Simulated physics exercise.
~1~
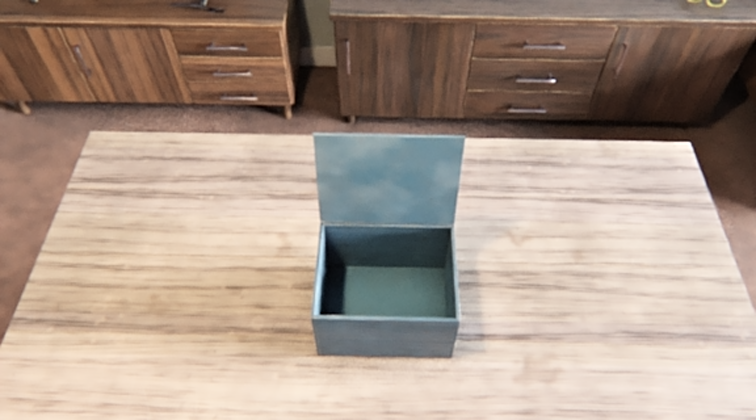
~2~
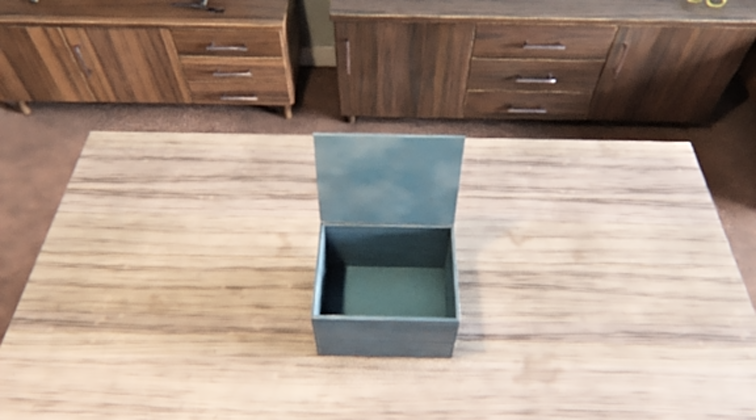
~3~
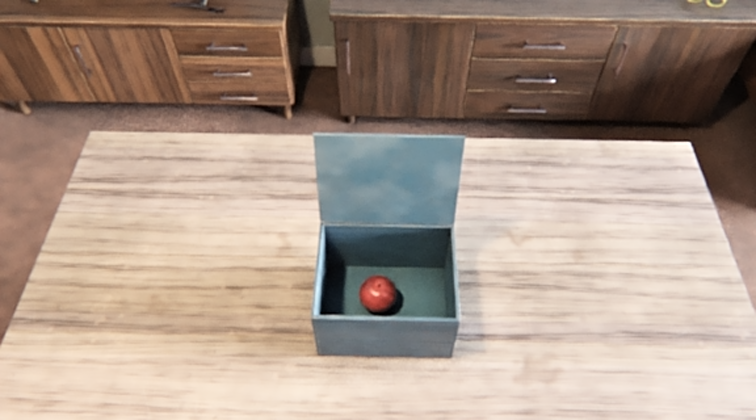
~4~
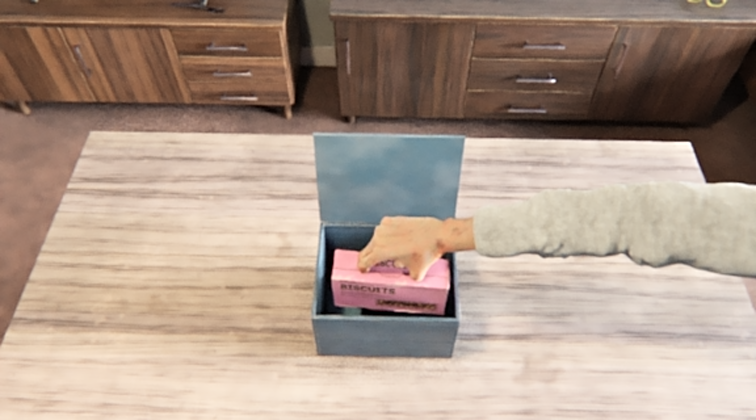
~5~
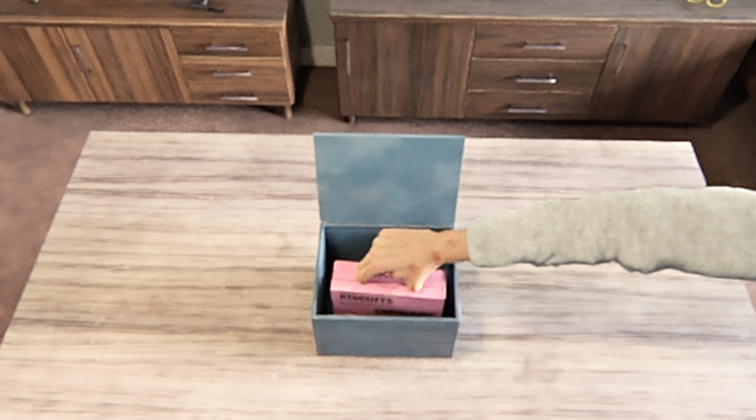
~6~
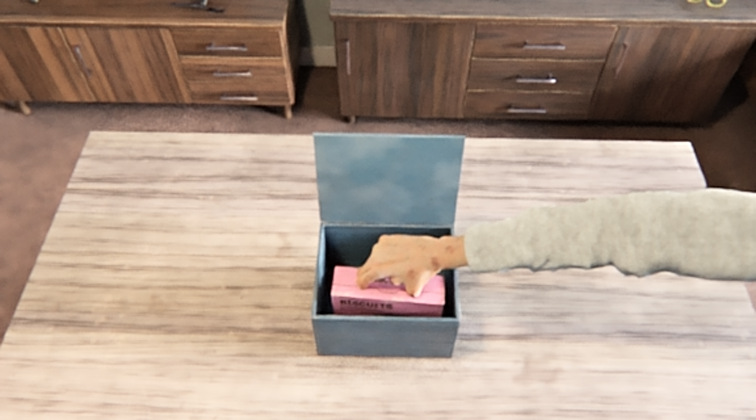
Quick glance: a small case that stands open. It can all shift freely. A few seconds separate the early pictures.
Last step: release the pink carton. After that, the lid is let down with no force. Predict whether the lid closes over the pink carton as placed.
It closes.
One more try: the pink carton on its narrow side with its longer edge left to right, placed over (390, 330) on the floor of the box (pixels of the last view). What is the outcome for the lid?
After that, the lid lies down snugly.
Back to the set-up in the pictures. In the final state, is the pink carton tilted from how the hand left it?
The pink carton keeps its pose.
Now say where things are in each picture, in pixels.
In the first picture, the last thing is not in view yet.
In the second picture, the last thing is not in view yet.
In the third picture, the last thing is not in view yet; red apple (378, 294).
In the fourth picture, still above its spot; pink carton (390, 283).
In the fifth picture, still above its spot; pink carton (388, 293).
In the sixth picture, put in, still held; pink carton (388, 298).
Then, 0.30 s past the last view, pink carton displaced a little near (384, 324); red apple displaced a little.
Then, 1.40 s past the last view, lid 72° above the rim; pink carton displaced a little near (384, 324); red apple displaced a little.
Then, 1.80 s past the last view, lid 44° above the rim; pink carton displaced a little near (384, 324); red apple displaced a little.
Then, 2.20 s past the last view, lid 10° above the rim; pink carton displaced a little near (384, 324); red apple displaced a little.
Finally, lid shut; moved from the start, pink carton; red apple still in place. Final places as the last picture's camera would see them, pink carton near (384, 324).
